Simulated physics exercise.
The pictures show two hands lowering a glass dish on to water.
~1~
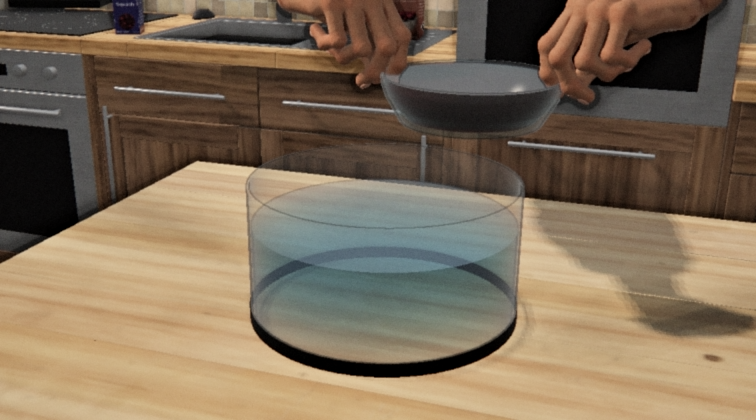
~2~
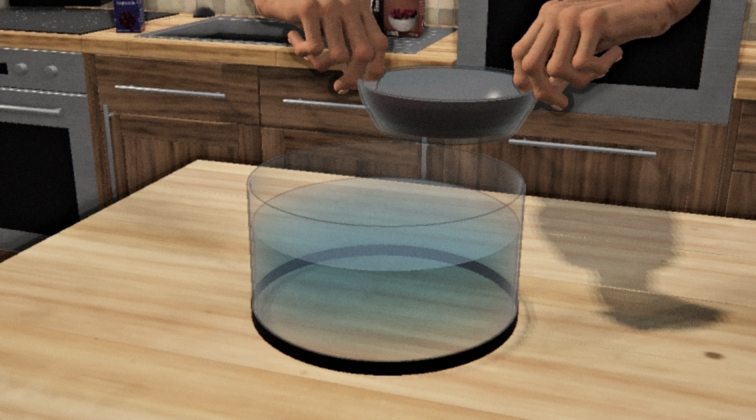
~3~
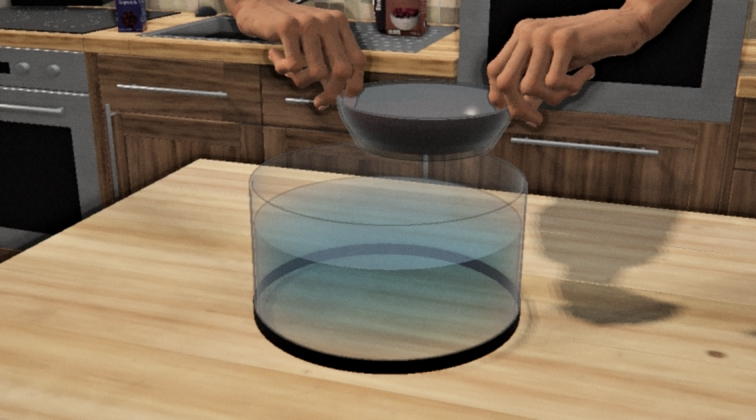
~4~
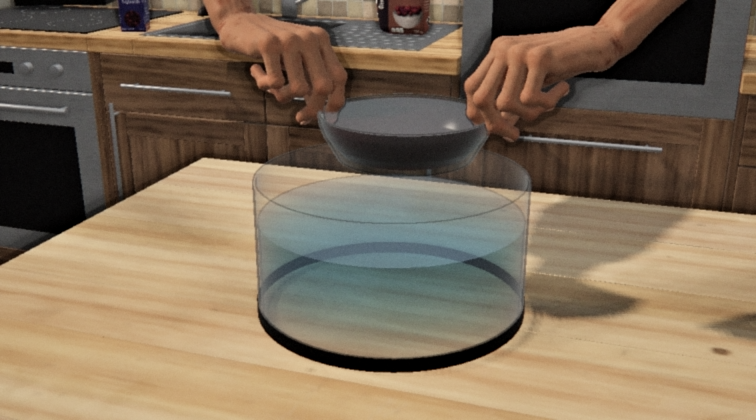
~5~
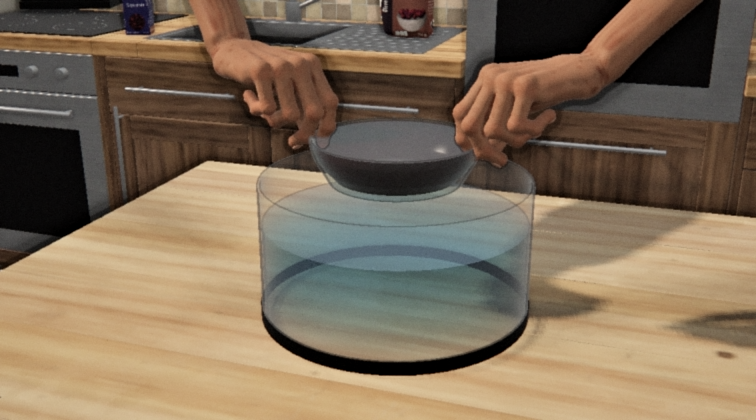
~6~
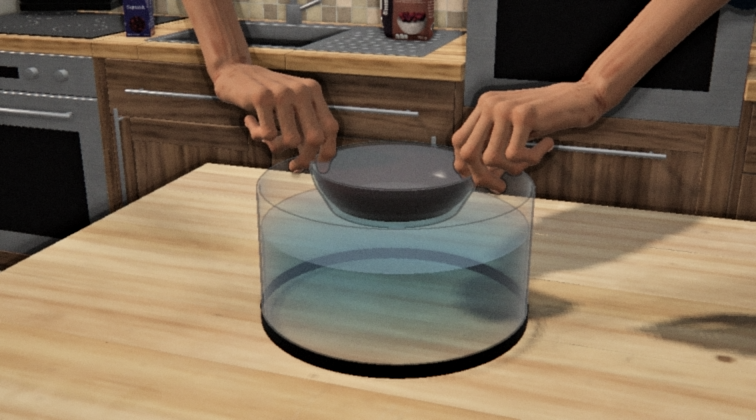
Two hands lower a small glass dish, nearly full of something dark grey, moving it down and slightly left until it is just over the bluish water in a large clear round tub. The tub, with a black band around its base, stands on a pale wooden table, seen from slightly above. Behind are brown wooden cabinets, a sink and ovens, while the view shifts very slightly.
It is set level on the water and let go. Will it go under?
The dish fills and founders.
Shortly, the dish dips into the water.
Then, water pours in over its rim.
At the finish, the dish lies on the bottom.
